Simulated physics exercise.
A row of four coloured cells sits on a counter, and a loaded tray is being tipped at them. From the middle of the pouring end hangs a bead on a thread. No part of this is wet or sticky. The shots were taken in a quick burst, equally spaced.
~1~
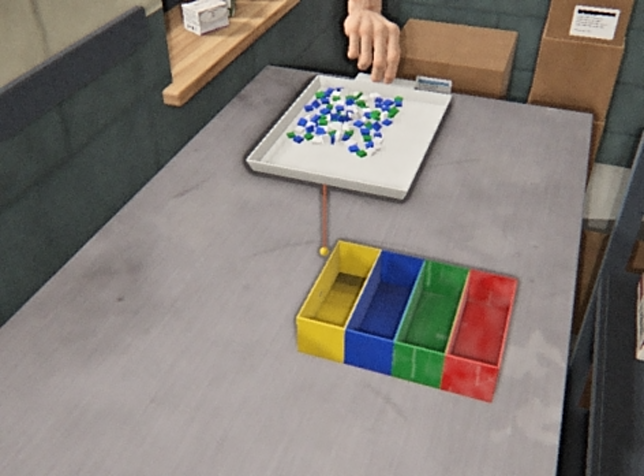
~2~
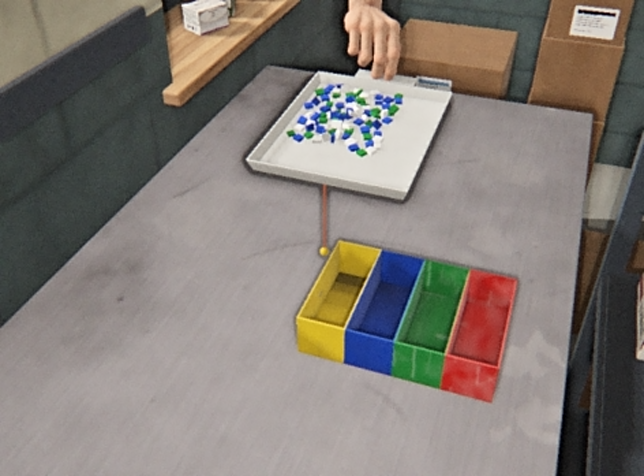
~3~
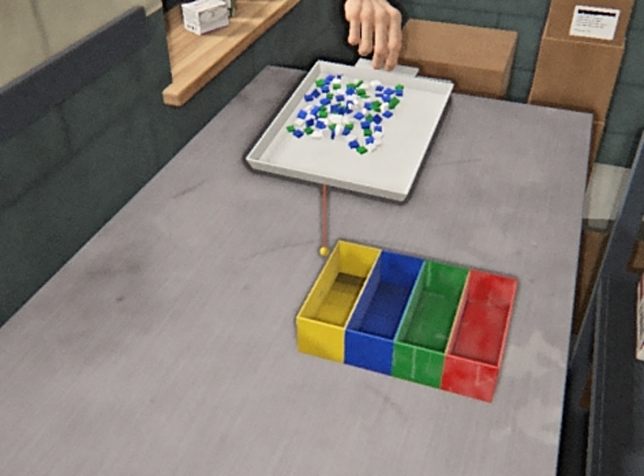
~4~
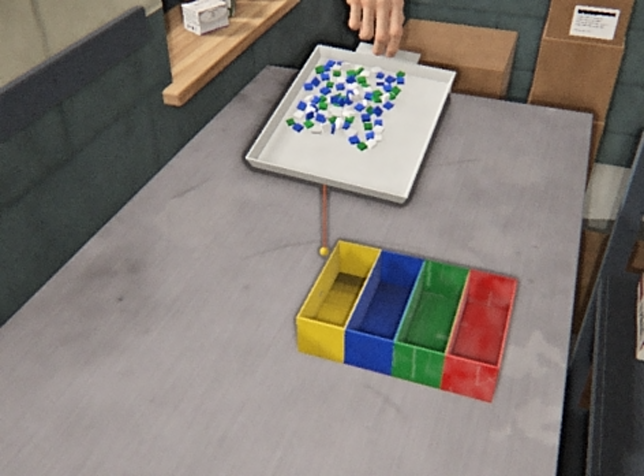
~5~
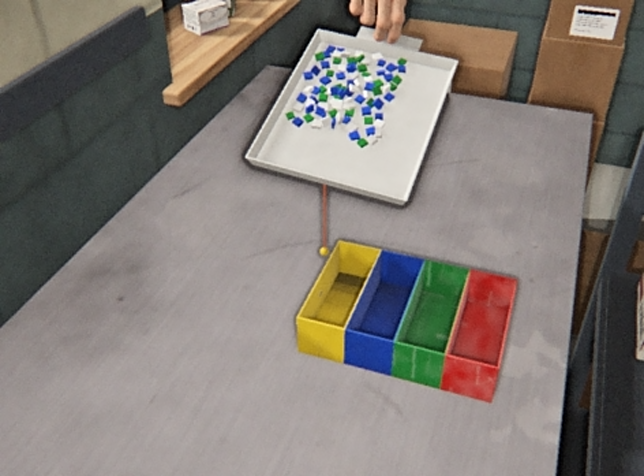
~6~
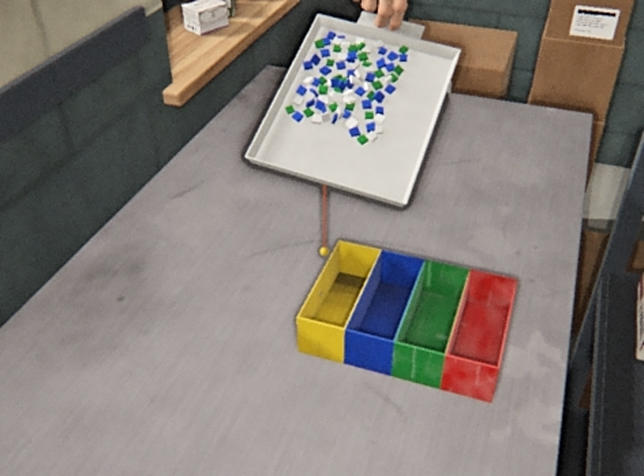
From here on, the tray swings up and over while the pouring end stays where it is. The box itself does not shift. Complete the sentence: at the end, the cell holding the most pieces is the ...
... Blue cell.
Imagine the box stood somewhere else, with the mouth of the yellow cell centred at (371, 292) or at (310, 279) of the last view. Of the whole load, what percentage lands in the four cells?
Estimates in order: 80 percent, 100 percent.
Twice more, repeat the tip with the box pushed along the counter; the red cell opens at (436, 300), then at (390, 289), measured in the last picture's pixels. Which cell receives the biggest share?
Try 1 - the green cell. Try 2 - the cell in red.
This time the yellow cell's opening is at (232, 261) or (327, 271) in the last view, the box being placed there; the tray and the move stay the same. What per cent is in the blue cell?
Close to 0 in a hundred first, close to 60 in a hundred second.
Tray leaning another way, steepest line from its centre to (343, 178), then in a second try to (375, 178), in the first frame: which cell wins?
At the first place the yellow one, at the second the cell in blue.
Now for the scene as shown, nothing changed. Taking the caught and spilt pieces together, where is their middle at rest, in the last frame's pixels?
I'd place the middle at about (376, 325).
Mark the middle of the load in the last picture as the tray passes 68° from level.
The load is centred near (362, 185).
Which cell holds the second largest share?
Ranked number two: Yellow.
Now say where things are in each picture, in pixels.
In the first picture, corners of the pouring end (253, 159) and (403, 187), level; middle of the load (342, 118), mosaic tiles; bead on its thread (325, 252); yellow cell (321, 337); blue cell (368, 349); green cell (418, 362); red cell (470, 375).
In the second picture, corners of the pouring end (253, 158) and (403, 188), level; middle of the load (342, 116).
In the third picture, corners of the pouring end (252, 157) and (403, 190), tipped barely, lowest at the right corner; middle of the load (342, 109).
In the fourth picture, corners of the pouring end (252, 156) and (403, 193), tipped a little, lowest at the right corner; middle of the load (343, 100).
In the fifth picture, corners of the pouring end (252, 155) and (403, 196), tipped clearly, lowest at the right corner; middle of the load (343, 90).
In the sixth picture, corners of the pouring end (252, 154) and (403, 199), tipped clearly, lowest at the right corner; middle of the load (343, 81); yellow cell (321, 337); blue cell (368, 349); green cell (418, 362); red cell (470, 375).
Just after the last frame, tray tipped steeply; the larger part on the tray; about a tenth falling or outside the box.
A moment on, tray tipped past a quarter turn; just a few on the tray; roughly half in the blue cell; roughly a quarter in the yellow cell; about a tenth in the green cell; about a tenth falling or outside the box.
Further on, tray tipped past a quarter turn; roughly two thirds in the blue cell; roughly a quarter in the yellow cell; about a tenth in the green cell; about a tenth falling or outside the box.
When it is over, tray tipped past a quarter turn; roughly two thirds in the blue cell; roughly a quarter in the yellow cell; about a tenth in the green cell; not one in the red cell; about a tenth outside the box.
